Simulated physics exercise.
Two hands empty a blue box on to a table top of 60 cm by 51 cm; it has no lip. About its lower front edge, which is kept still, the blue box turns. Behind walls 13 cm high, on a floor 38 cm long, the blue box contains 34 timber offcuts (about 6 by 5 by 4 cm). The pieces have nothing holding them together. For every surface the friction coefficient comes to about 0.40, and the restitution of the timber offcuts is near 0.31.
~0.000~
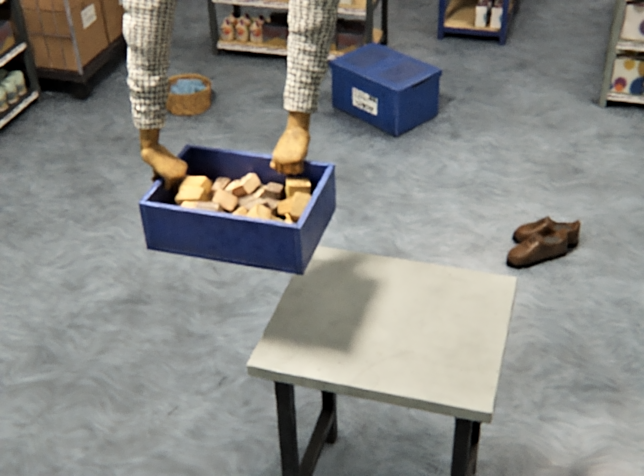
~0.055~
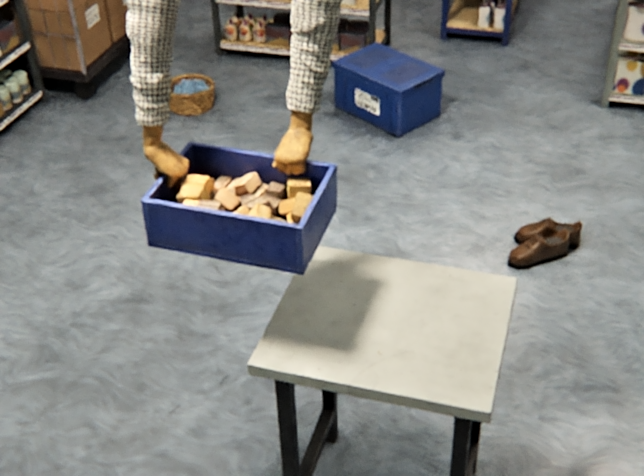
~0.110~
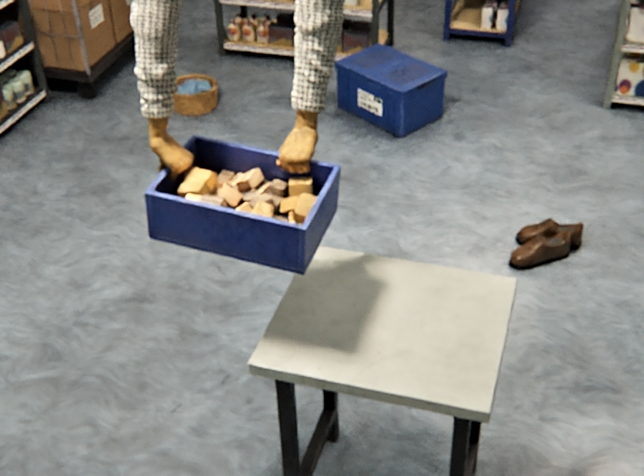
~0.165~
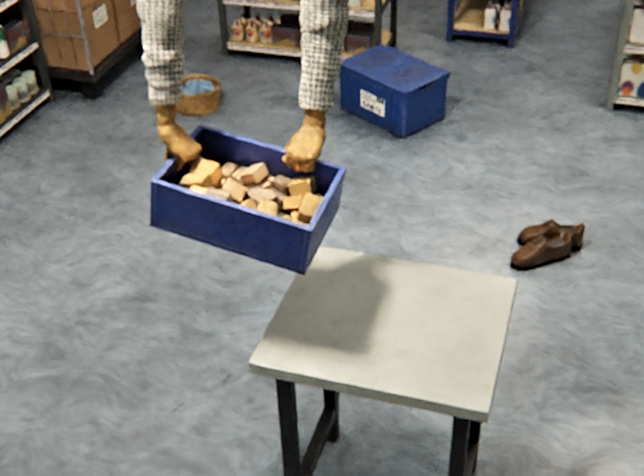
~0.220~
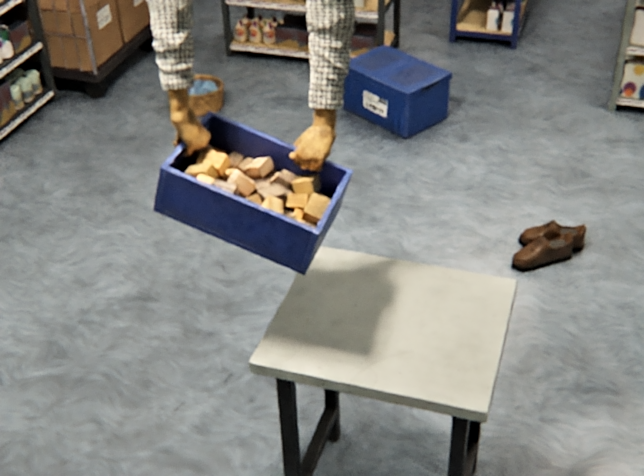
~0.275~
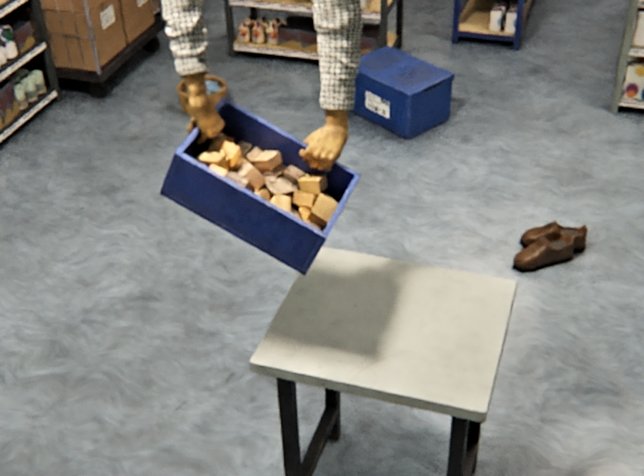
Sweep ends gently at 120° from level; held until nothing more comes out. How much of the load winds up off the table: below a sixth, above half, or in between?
Result: Sixth-to-half range.
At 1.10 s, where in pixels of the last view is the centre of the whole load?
Centre: Approx. (459, 319).
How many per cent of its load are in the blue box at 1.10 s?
I'd say close to 5 in a hundred.
After 0.64 s, tilt 92°; 33 still in the blue box and 1 in the air.
After 1.10 s, tilt 120°; 2 still in the blue box, 26 on the table top, 5 over the right end of the table and 1 in the air.
After 1.74 s, tilt 120°; 22 on the table top, 10 over the right end of the table and 2 over the table's other edges.
When it is over (at 2.56 s), 22 on the table top, 10 over the right end of the table and 2 over the table's other edges. Asked share, 12 of 34, 35 per cent.
